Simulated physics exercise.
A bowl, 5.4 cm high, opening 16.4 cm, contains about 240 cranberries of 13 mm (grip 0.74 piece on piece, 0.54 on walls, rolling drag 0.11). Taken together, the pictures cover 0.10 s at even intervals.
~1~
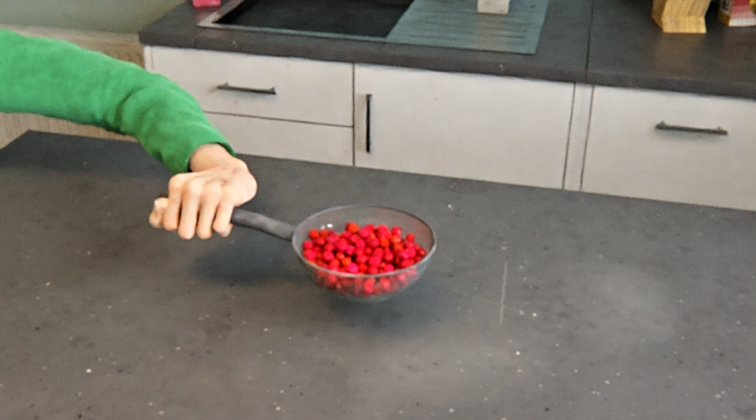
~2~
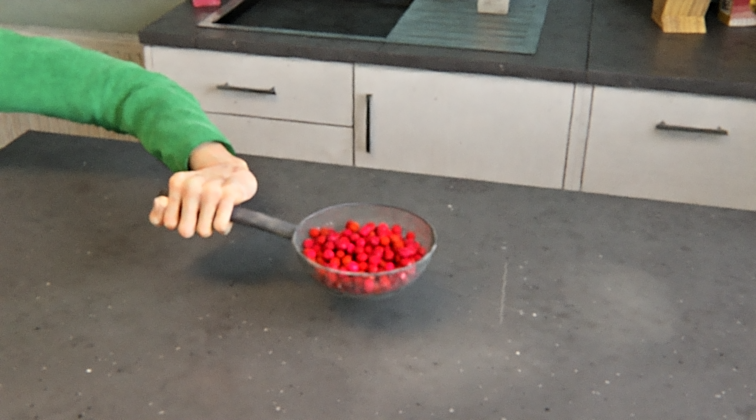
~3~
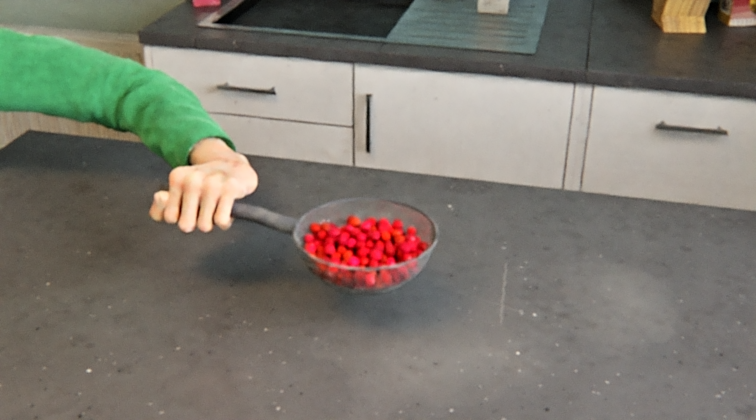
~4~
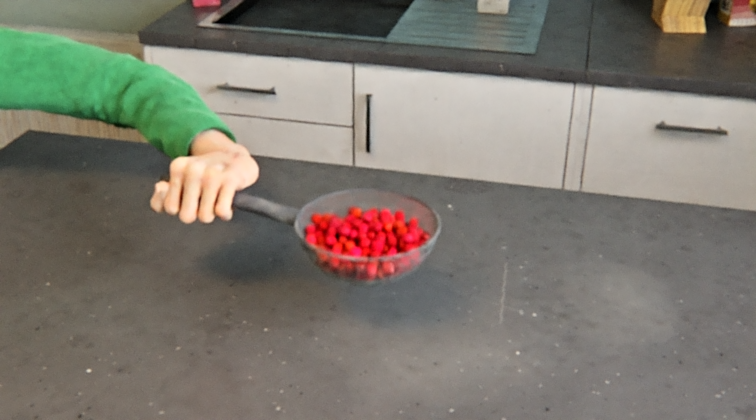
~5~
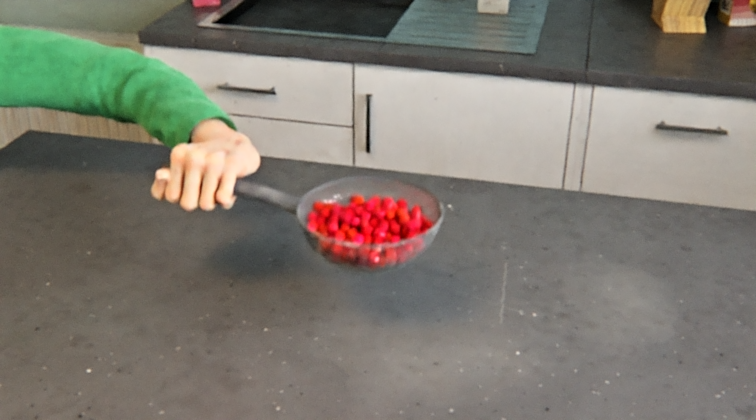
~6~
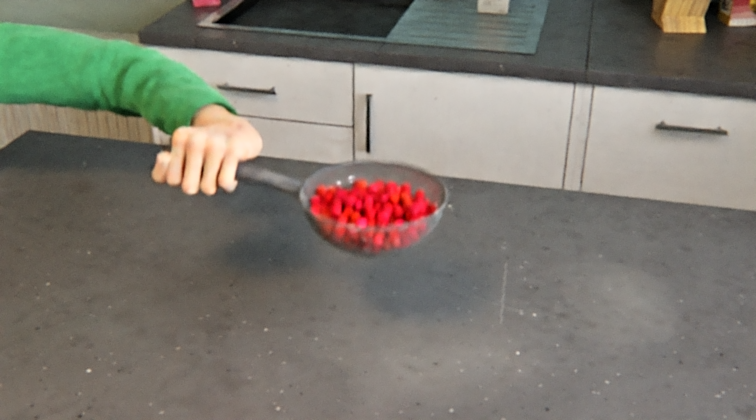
The footage shows a hand in a green sleeve holding a clear, dark-handled bowl of red berries above a dark countertop. The bowl stays nearly still at first, then rises slowly and steadily, shifting very slightly right.
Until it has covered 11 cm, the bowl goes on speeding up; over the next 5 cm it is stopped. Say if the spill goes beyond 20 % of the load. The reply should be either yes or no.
The reply is yes.
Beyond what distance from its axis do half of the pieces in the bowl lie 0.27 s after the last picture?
I'd say close to 5.5 cm.
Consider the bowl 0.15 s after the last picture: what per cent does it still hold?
Some 20 per cent of the load.
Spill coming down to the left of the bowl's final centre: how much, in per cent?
I'd say around 0 per cent of it.
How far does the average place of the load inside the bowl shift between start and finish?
It shifts about 0.5 cm.
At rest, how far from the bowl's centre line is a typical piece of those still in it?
4.0 cm, roughly.
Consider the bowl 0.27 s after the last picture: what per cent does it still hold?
About 20 per cent.
Then, 0.15 s after the last picture, bowl 20 %, in the air 80 %; middle of the pieces not yet landed near (415, 62).
Then, 0.27 s after the last picture, bowl 20 %, in the air 80 %; middle of the pieces not yet landed near (448, 68).
Then, 0.39 s after the last picture, bowl 45 %, in the air 55 %; middle of the pieces not yet landed near (466, 165).
Then, 0.50 s after the last picture, fallen right of where it stops 45 %, bowl 45 %, in the air 10 %; middle of the pieces not yet landed near (433, 187).
In the end, fallen right of where it stops 55 %, bowl 45 %.
